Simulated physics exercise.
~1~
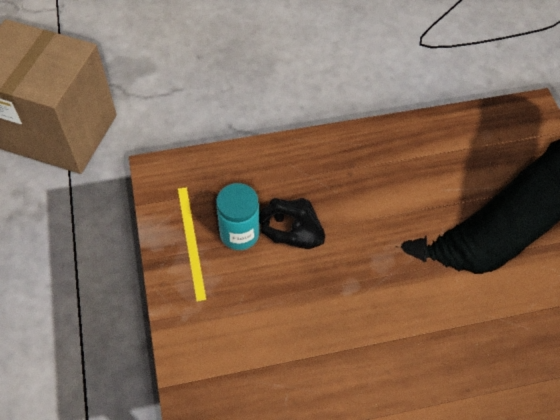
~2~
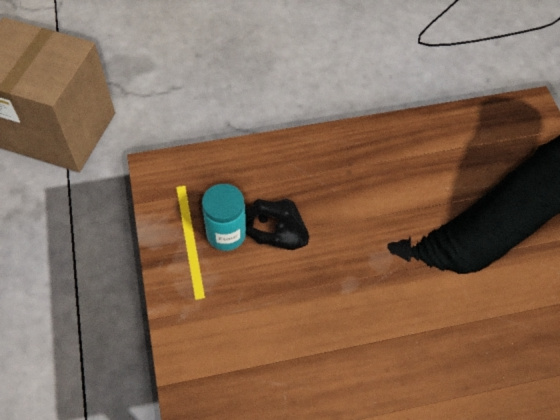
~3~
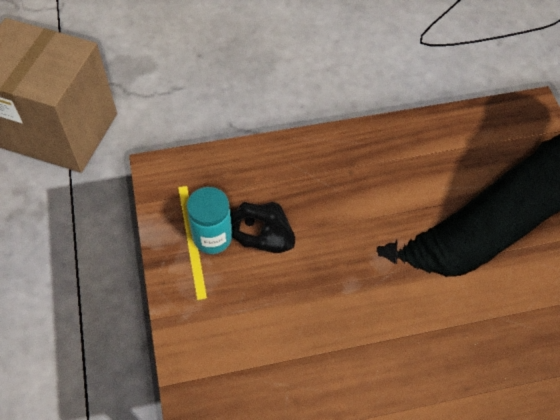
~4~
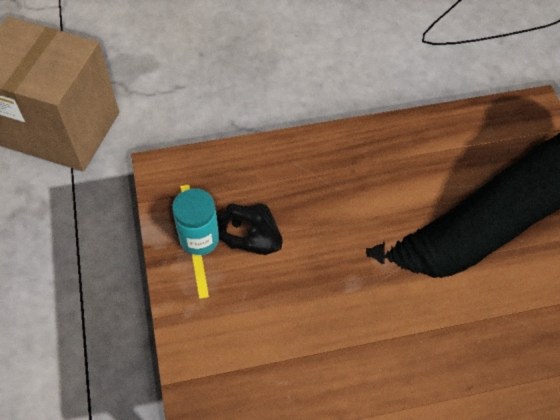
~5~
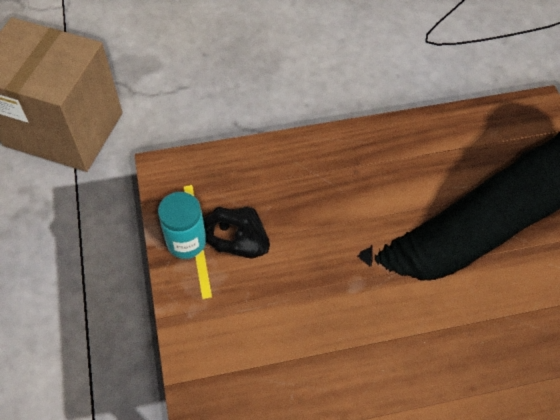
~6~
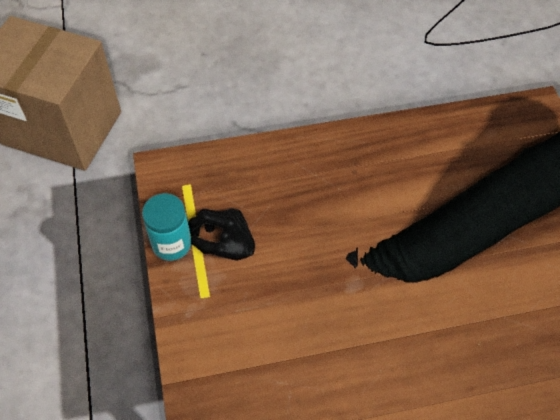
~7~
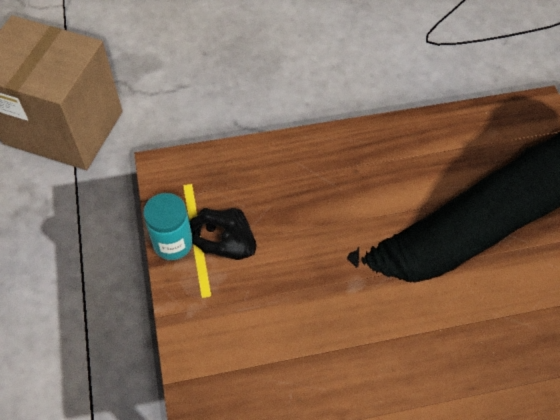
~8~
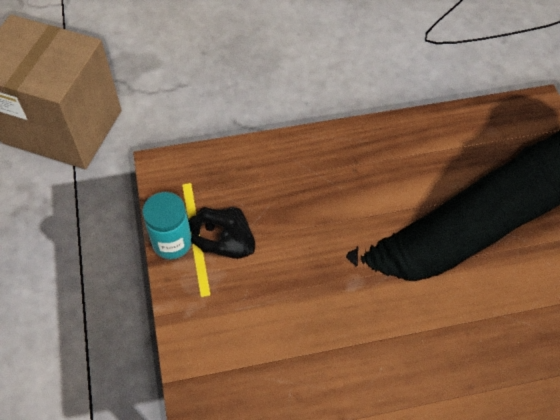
A turquoise jar slid left across a wooden table with a dark gripper-like object close behind it, while a black arm moved the same way. The jar crossed the yellow tape and stopped near the table's left edge, still upright.
